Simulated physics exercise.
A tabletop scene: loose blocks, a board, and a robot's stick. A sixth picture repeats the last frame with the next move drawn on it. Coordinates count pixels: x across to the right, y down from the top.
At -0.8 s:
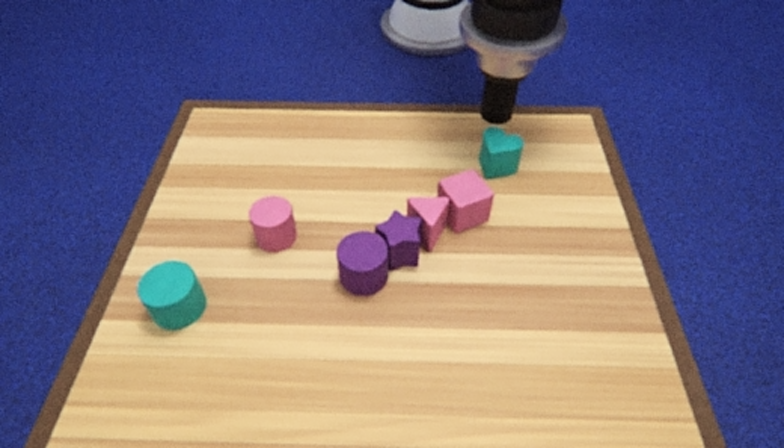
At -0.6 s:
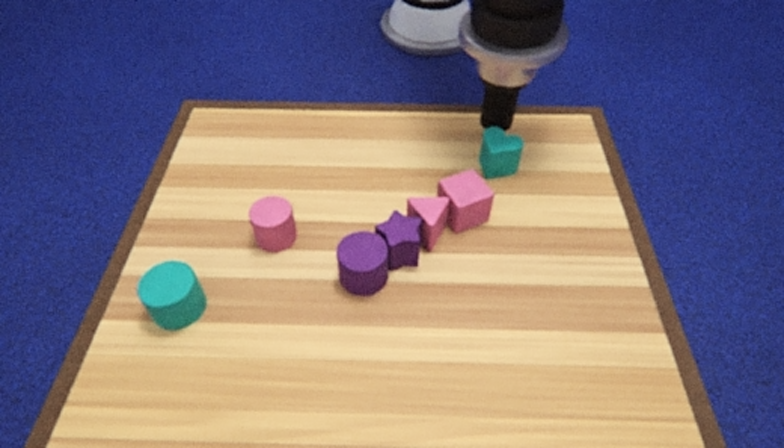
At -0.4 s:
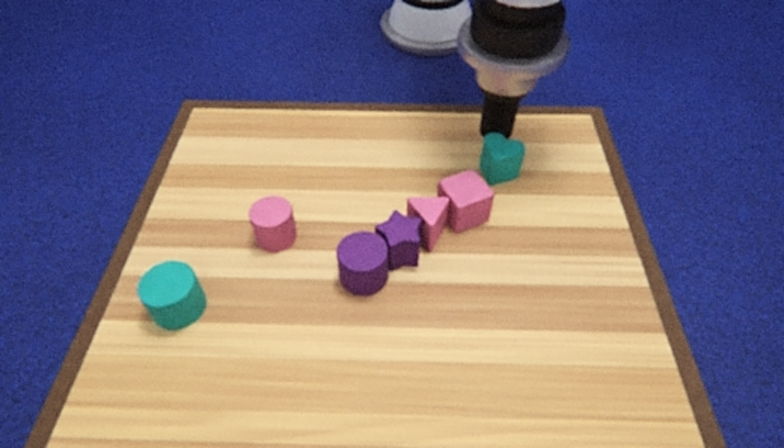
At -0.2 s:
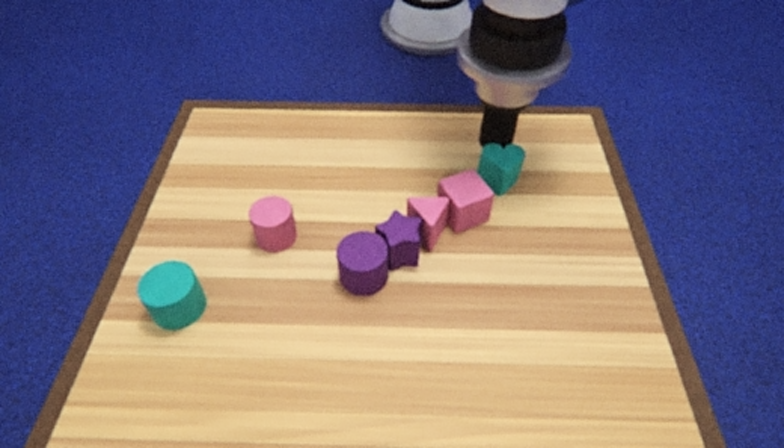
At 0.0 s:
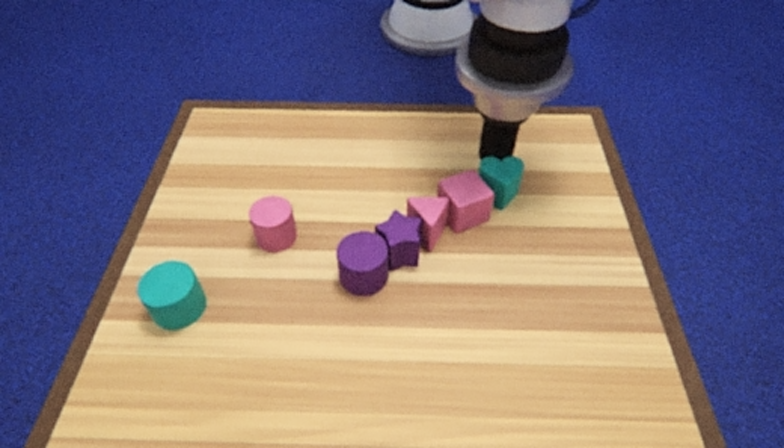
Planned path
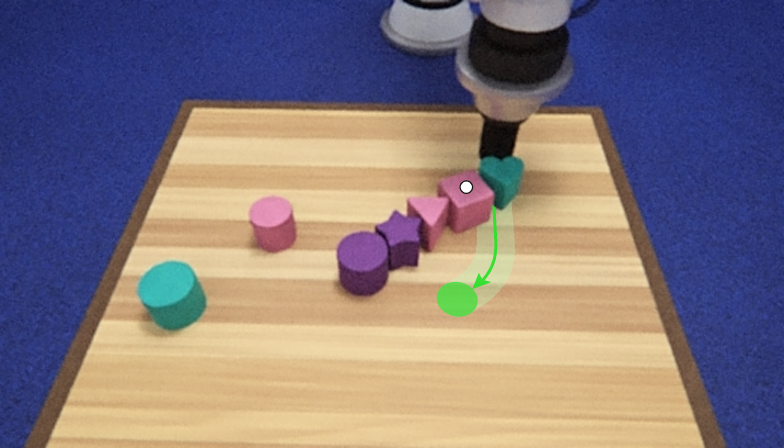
A robot's stick pushes a turquoise heart block down the board beside a pink block.
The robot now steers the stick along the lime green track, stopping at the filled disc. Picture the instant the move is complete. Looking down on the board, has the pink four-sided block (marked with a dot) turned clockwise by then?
I'd say yes.
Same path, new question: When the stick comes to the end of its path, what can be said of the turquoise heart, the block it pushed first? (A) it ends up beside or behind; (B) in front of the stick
The correct letter is A.
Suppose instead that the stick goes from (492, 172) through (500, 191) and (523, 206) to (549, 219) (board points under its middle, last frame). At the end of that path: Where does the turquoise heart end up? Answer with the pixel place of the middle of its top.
It ends at (528, 206).
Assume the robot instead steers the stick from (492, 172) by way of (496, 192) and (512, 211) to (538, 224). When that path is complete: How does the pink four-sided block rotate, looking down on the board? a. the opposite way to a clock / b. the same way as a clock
That would be b.
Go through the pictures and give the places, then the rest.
The first frame shows lower end of the stick (496, 116), tops of blocks, purple star block (400, 227), pink triangle (429, 206), pink four-sided block (466, 187), turquoise heart (502, 140).
The second frame shows stick (496, 123), blocks as before.
The third frame shows stick (496, 133), turquoise heart (503, 146).
The fourth frame shows stick (495, 144), turquoise heart (504, 154).
The fifth frame shows stick (495, 156), purple star block (400, 227), pink triangle (429, 206), pink four-sided block (466, 187), turquoise heart (503, 167).
The drawn path runs from (492, 172) via (494, 213) and (494, 259), ending at (457, 299); the dot is on the pink four-sided block.
On the path given first. One third of the way, stick (498, 199); purple star block (398, 230); pink triangle (418, 208), turned 30° anticlockwise; pink four-sided block (458, 198), turned 35° clockwise; turquoise heart (509, 213).
Two thirds of the way, stick (498, 245); purple star block (398, 230); pink triangle (418, 207), turned 30° anticlockwise; pink four-sided block (457, 199), turned 40° clockwise; turquoise heart (512, 263).
At the end, stick (460, 284); purple star block (398, 230); pink triangle (418, 207), turned 30° anticlockwise; pink four-sided block (457, 199), turned 40° clockwise; turquoise heart (507, 288), turned 45° anticlockwise.
